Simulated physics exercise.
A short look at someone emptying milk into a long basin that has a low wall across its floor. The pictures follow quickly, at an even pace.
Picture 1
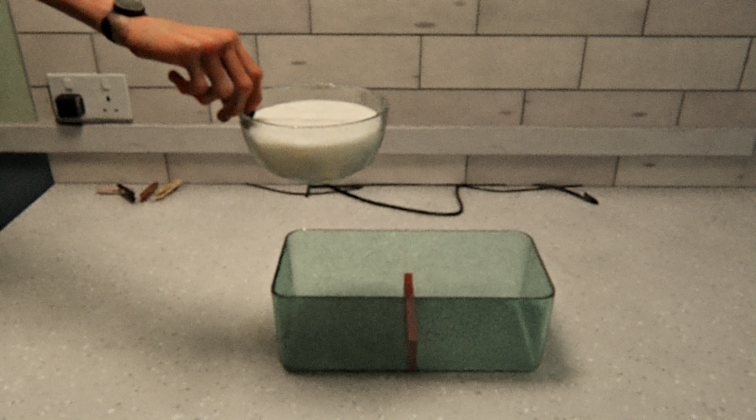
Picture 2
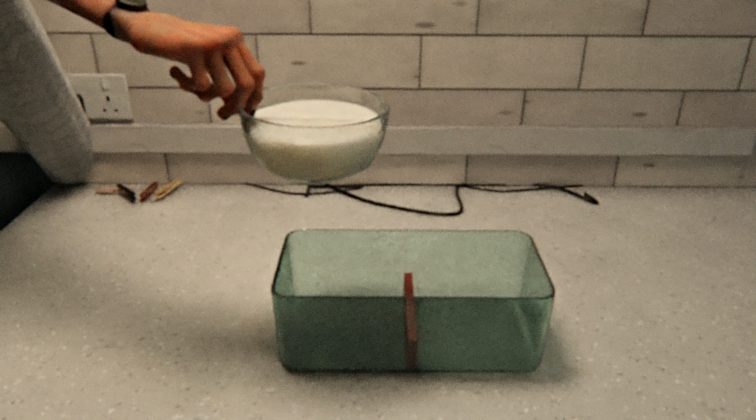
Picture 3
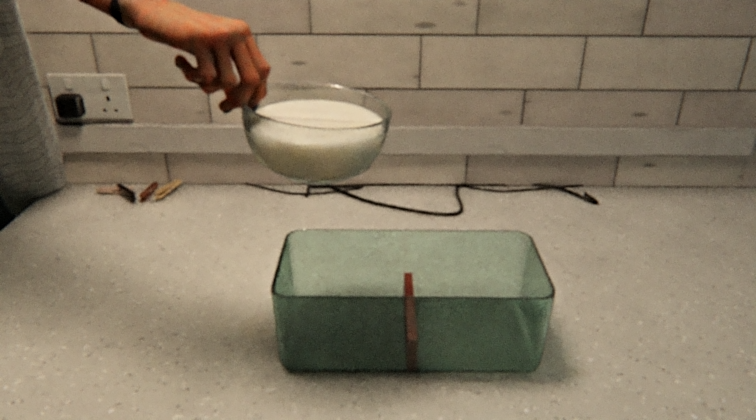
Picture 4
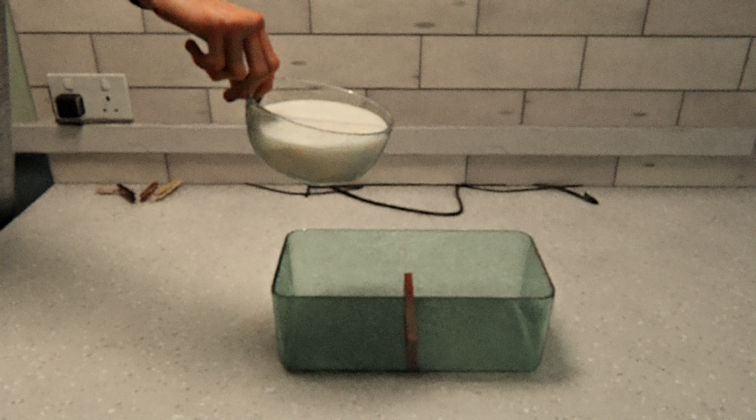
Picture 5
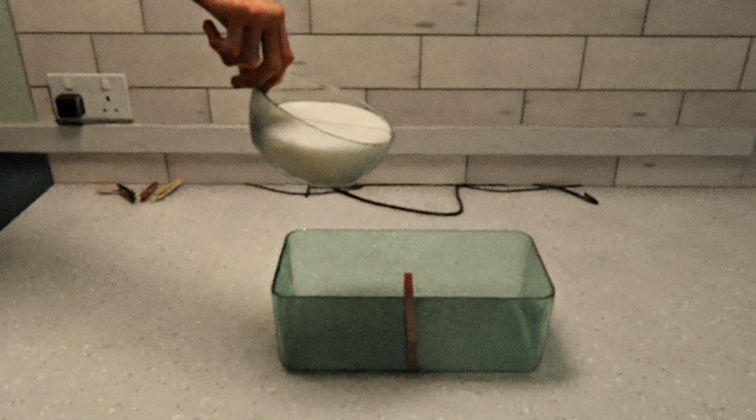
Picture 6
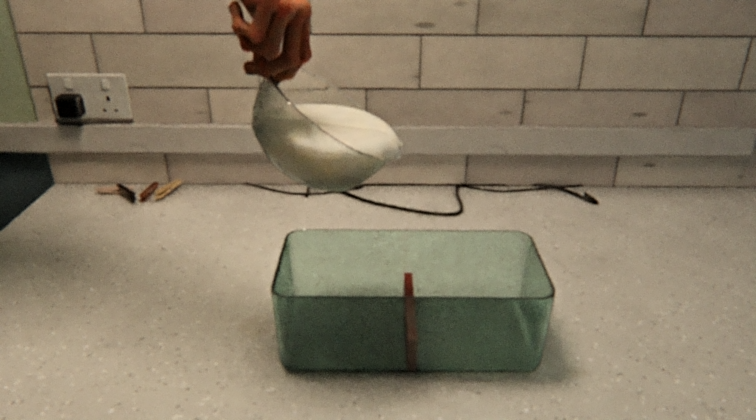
On a pale speckled counter against a tiled wall, a hand held a clear glass bowl of milk above a long green basin with a low divider, then tilted it steadily further to the right.
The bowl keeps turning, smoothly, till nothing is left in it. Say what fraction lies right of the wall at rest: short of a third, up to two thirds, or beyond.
In the end from a third to two thirds is right of the wall.
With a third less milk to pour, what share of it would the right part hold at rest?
It comes to 50 per cent or so.
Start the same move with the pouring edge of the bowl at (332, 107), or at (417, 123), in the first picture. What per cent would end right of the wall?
The first gives 15 %, the second 70 %.
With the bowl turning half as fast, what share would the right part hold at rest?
It comes to 75 per cent or so.
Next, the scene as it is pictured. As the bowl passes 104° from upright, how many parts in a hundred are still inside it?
About 10 per cent.
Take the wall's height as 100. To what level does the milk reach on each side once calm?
Left about 30, right about 50.
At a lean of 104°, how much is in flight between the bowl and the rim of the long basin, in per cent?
Some 40 per cent.
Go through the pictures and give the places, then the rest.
The first picture shows tilt 0°; pouring edge (387, 106); surface from (247, 117) to (384, 119); the long basin's rim runs from (280, 262) to (542, 263); the wall's top is at (410, 304).
The second picture shows tilt 2°; pouring edge (388, 108); surface from (247, 117) to (384, 120).
The third picture shows tilt 6°; pouring edge (390, 114); surface from (248, 115) to (386, 122).
The fourth picture shows tilt 14°; pouring edge (392, 123); surface from (251, 114) to (388, 125).
The fifth picture shows tilt 24°; pouring edge (393, 136); surface from (254, 115) to (393, 129).
The sixth picture shows tilt 36°; pouring edge (391, 151); surface from (257, 117) to (380, 135); 6 per cent is over the edge.
A moment on, the bowl is tipped right over and 11 per cent is still to pour, 2 is left of the wall and 46 right of it.
Next, the bowl is tipped right over and 0 per cent is still to pour, 33 is left of the wall and 57 right of it.
Then the bowl is tipped right over and 0 per cent is still to pour, 39 is left of the wall and 58 right of it.
Later the bowl is tipped right over and 0 per cent is still to pour, 39 is left of the wall and 58 right of it.
Finally, 39 per cent lies left of the wall, 58 right of it and 3 outside.
